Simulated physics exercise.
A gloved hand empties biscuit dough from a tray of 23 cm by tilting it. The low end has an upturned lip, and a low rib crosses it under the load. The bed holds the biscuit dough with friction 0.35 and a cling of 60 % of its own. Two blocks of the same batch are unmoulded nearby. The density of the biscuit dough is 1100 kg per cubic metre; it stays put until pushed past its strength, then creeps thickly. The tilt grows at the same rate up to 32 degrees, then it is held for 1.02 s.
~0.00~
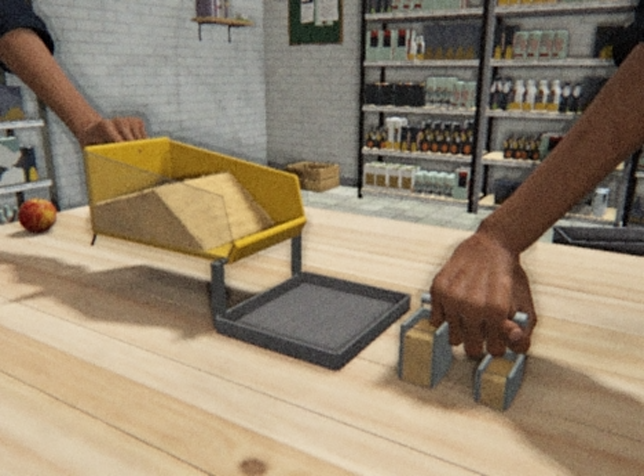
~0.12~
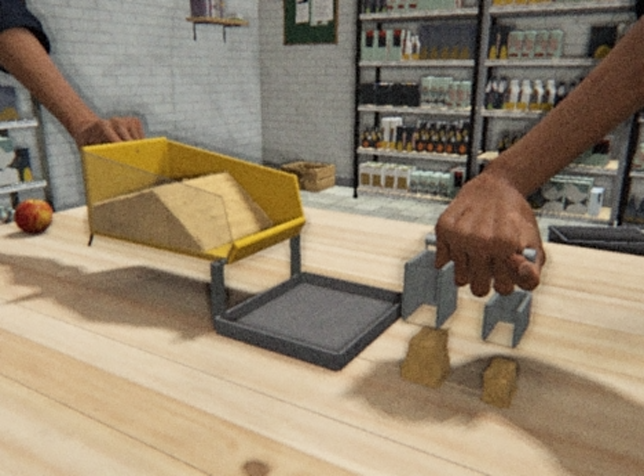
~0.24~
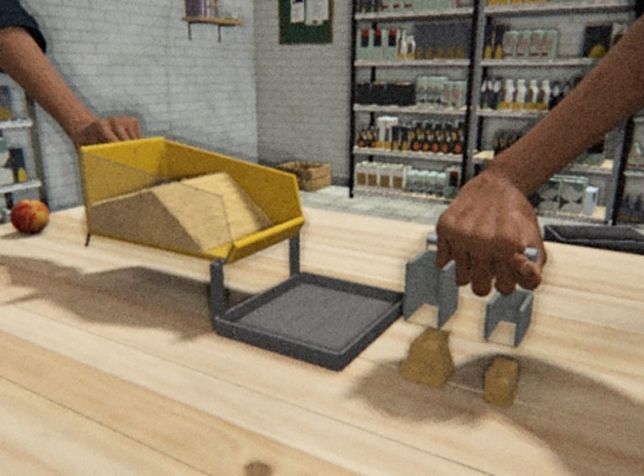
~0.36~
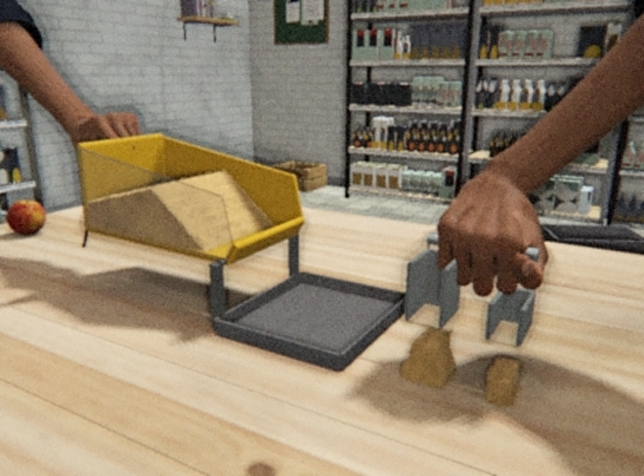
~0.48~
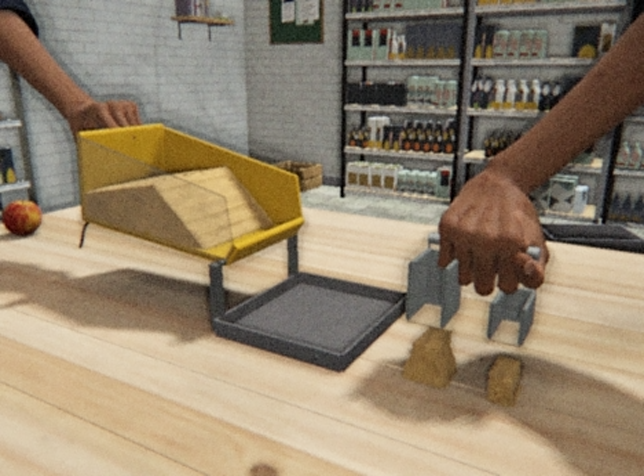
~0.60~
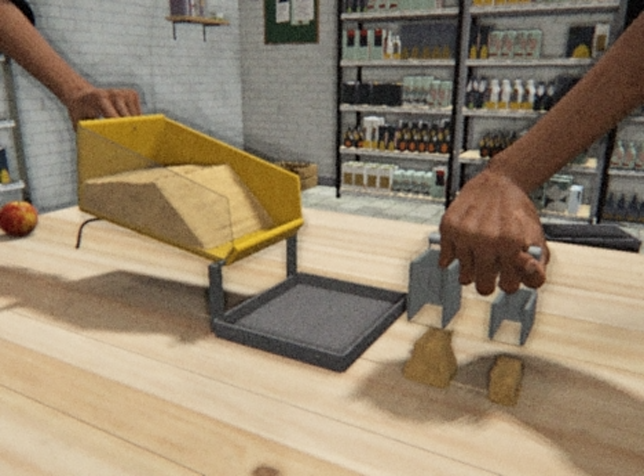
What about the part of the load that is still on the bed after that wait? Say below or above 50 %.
The result is above 50 %.
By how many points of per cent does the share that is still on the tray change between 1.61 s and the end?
About 25 %.
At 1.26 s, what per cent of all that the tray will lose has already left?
Some 0 per cent.
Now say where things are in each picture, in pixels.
The first frame shows top of the high end at (87, 151), tilt 0 degrees; leading edge of the biscuit dough at (204, 249); blocks stand 5.0 cm, 2.8 cm (left to right).
The second frame shows top of the high end at (85, 151), tilt 0 degrees; leading edge of the biscuit dough at (203, 249); blocks stand 4.4 cm, 2.8 cm (left to right).
The third frame shows top of the high end at (83, 151), tilt 0 degrees; leading edge of the biscuit dough at (202, 250); blocks stand 4.1 cm, 2.8 cm (left to right).
The fourth frame shows top of the high end at (81, 147), tilt 1 degrees; leading edge of the biscuit dough at (202, 250); blocks stand 4.1 cm, 2.8 cm (left to right).
The fifth frame shows top of the high end at (81, 137), tilt 5 degrees; leading edge of the biscuit dough at (203, 248); blocks stand 4.1 cm, 2.8 cm (left to right).
The sixth frame shows top of the high end at (81, 126), tilt 8 degrees; leading edge of the biscuit dough at (204, 247); blocks stand 4.1 cm, 2.8 cm (left to right).
After 0.90 s, the tilt is 17 degrees and 100 % is on the bed.
After 1.26 s, the tilt is 28 degrees and 100 % is on the bed.
After 1.61 s, the tilt is 32 degrees and 79 % is on the bed.
After 1.97 s, the tilt is 32 degrees and 59 % is on the bed.
After 2.48 s, at the end, the tilt is 32 degrees and 55 % is on the bed.
